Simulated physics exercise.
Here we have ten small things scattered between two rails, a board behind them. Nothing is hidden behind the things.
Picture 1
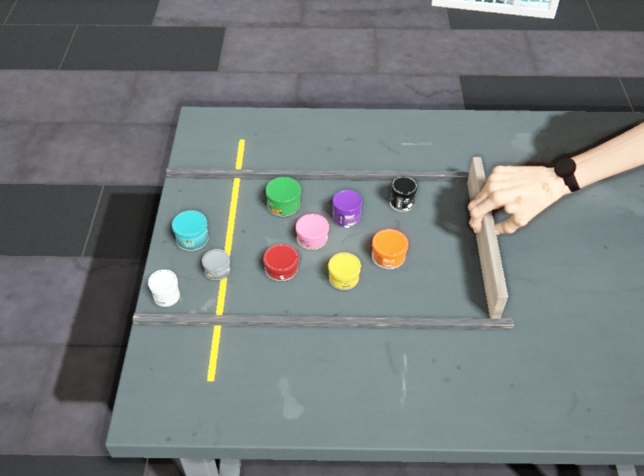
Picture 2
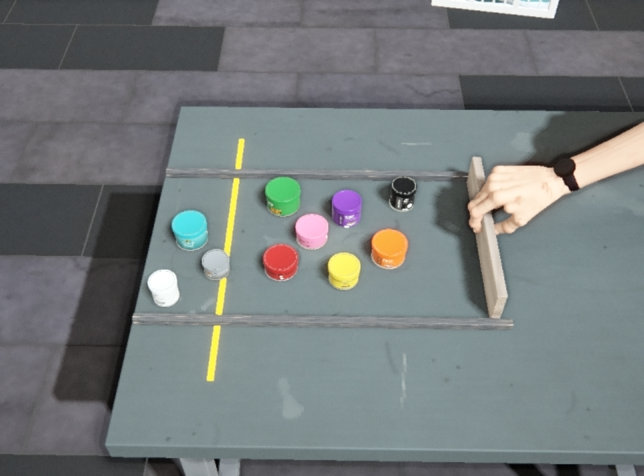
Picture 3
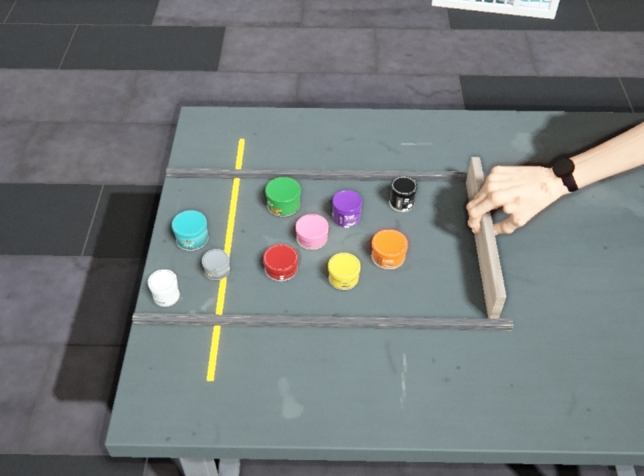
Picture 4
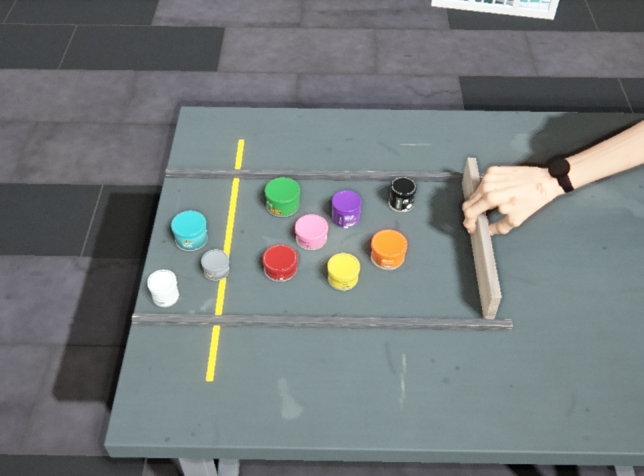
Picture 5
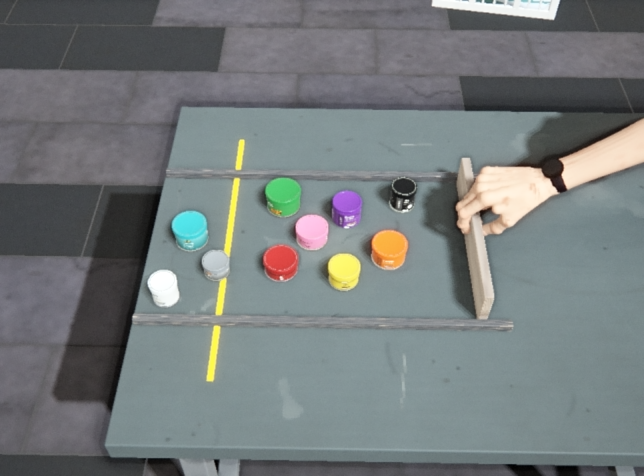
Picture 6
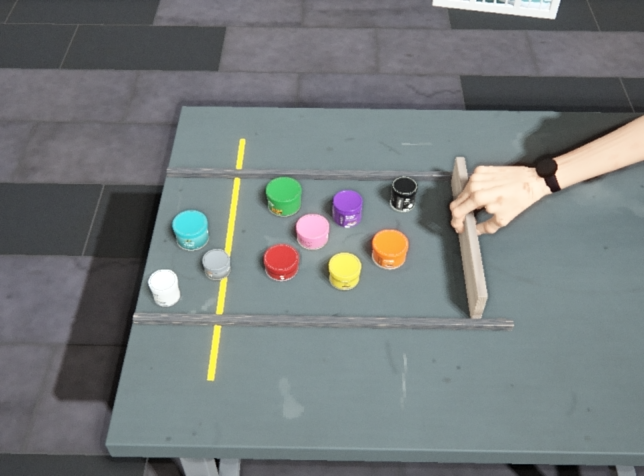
A hand slides the upright board slightly left between two rails, behind ten small containers.
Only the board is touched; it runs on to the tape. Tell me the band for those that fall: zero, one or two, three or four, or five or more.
The number that fall off is zero.
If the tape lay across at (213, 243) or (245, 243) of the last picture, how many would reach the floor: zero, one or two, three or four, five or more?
The falls would be one to two; zero.
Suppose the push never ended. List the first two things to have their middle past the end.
Earliest first: The grey tin, the turquoise pot.
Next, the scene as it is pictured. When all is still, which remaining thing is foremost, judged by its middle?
The grey tin.
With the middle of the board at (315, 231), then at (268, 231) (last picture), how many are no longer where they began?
At the one place 7, at the other 8.
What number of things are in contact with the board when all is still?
In contact: 4.
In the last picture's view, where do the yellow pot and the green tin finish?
About (208, 274), and the other about (193, 196).
Soon after, none off yet; white tin at rest near (165, 289); turquoise pot at rest near (191, 231); grey tin at rest near (217, 265).
At rest, the number that fall off is zero.
